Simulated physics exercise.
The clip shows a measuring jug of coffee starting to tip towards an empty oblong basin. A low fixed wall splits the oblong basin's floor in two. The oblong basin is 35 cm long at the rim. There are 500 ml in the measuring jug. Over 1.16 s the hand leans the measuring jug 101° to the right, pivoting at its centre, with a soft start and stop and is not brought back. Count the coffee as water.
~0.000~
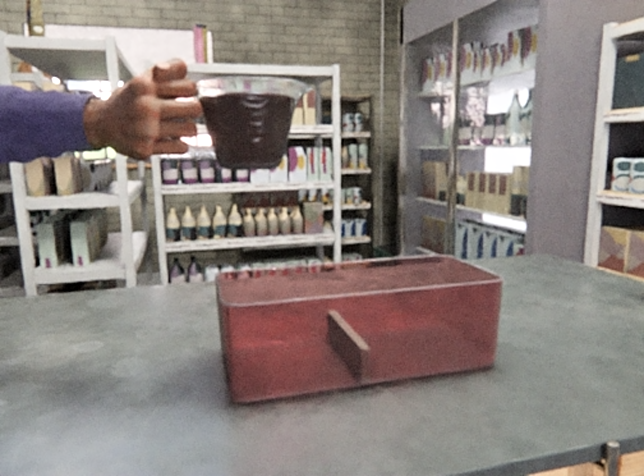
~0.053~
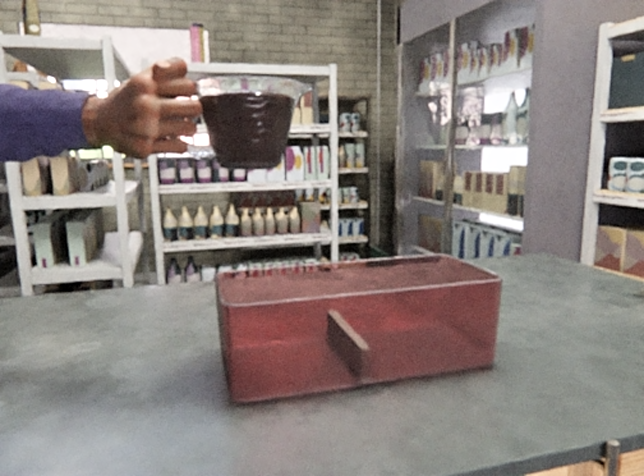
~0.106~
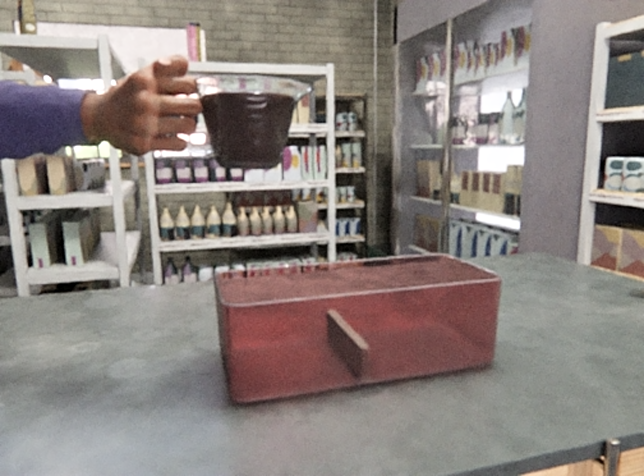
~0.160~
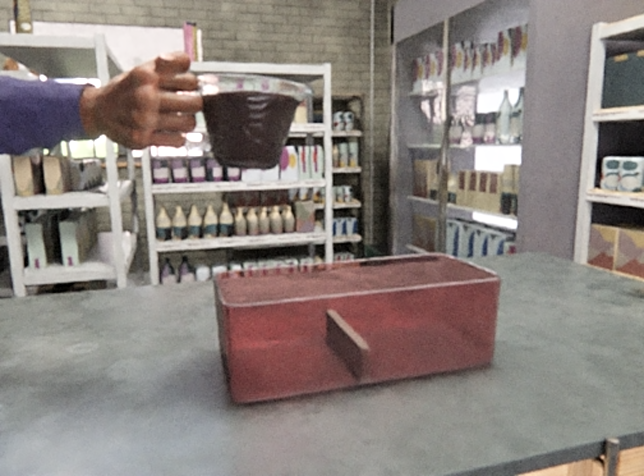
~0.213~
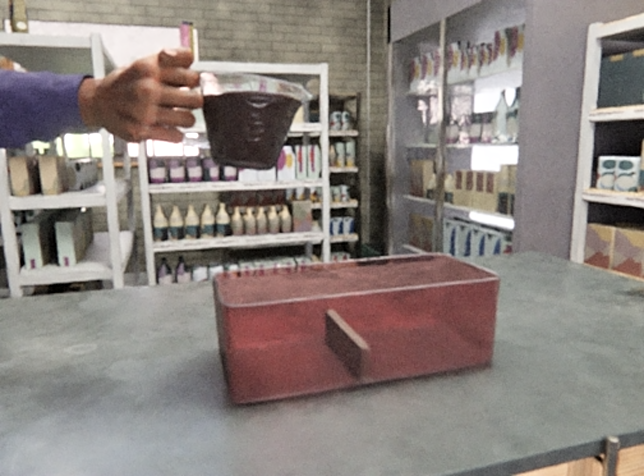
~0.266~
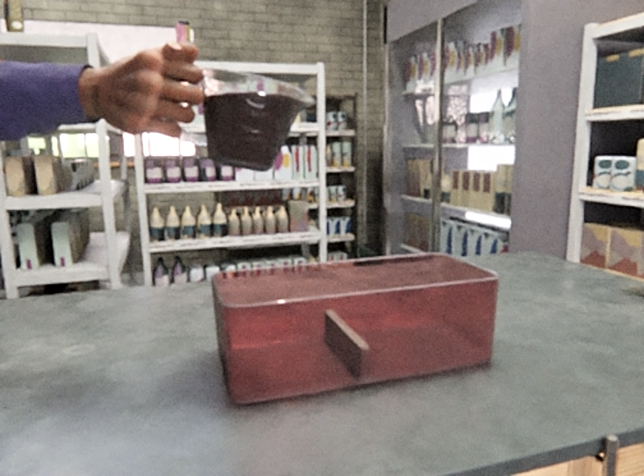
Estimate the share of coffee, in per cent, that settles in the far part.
About 79 per cent.
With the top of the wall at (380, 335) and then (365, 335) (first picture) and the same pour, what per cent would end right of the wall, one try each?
First 20, then 55 per cent.
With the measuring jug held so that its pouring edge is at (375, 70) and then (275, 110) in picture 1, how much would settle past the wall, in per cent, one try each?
First 90, then 15 per cent.
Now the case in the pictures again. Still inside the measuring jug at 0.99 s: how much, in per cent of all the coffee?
Some 8 per cent.
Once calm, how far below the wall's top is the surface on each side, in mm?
Left about 38 mm, right about 28 mm.
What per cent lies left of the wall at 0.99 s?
About 5 per cent.
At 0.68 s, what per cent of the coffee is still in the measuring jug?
Near 60 in a hundred.
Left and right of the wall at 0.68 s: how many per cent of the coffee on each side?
Some 0 per cent left and 10 right.
After 0.68 s the tilt is 65° and 60 per cent is still to pour, 0 is left of the wall and 10 right of it.
After 0.99 s the tilt is 96° and 8 per cent is still to pour, 5 is left of the wall and 69 right of it.
After 1.31 s the tilt is 101° and 0 per cent is still to pour, 19 is left of the wall and 79 right of it.
After 1.66 s the tilt is 101° and 0 per cent is still to pour, 19 is left of the wall and 79 right of it.
In the end 19 per cent lies left of the wall, 79 right of it and 2 outside.
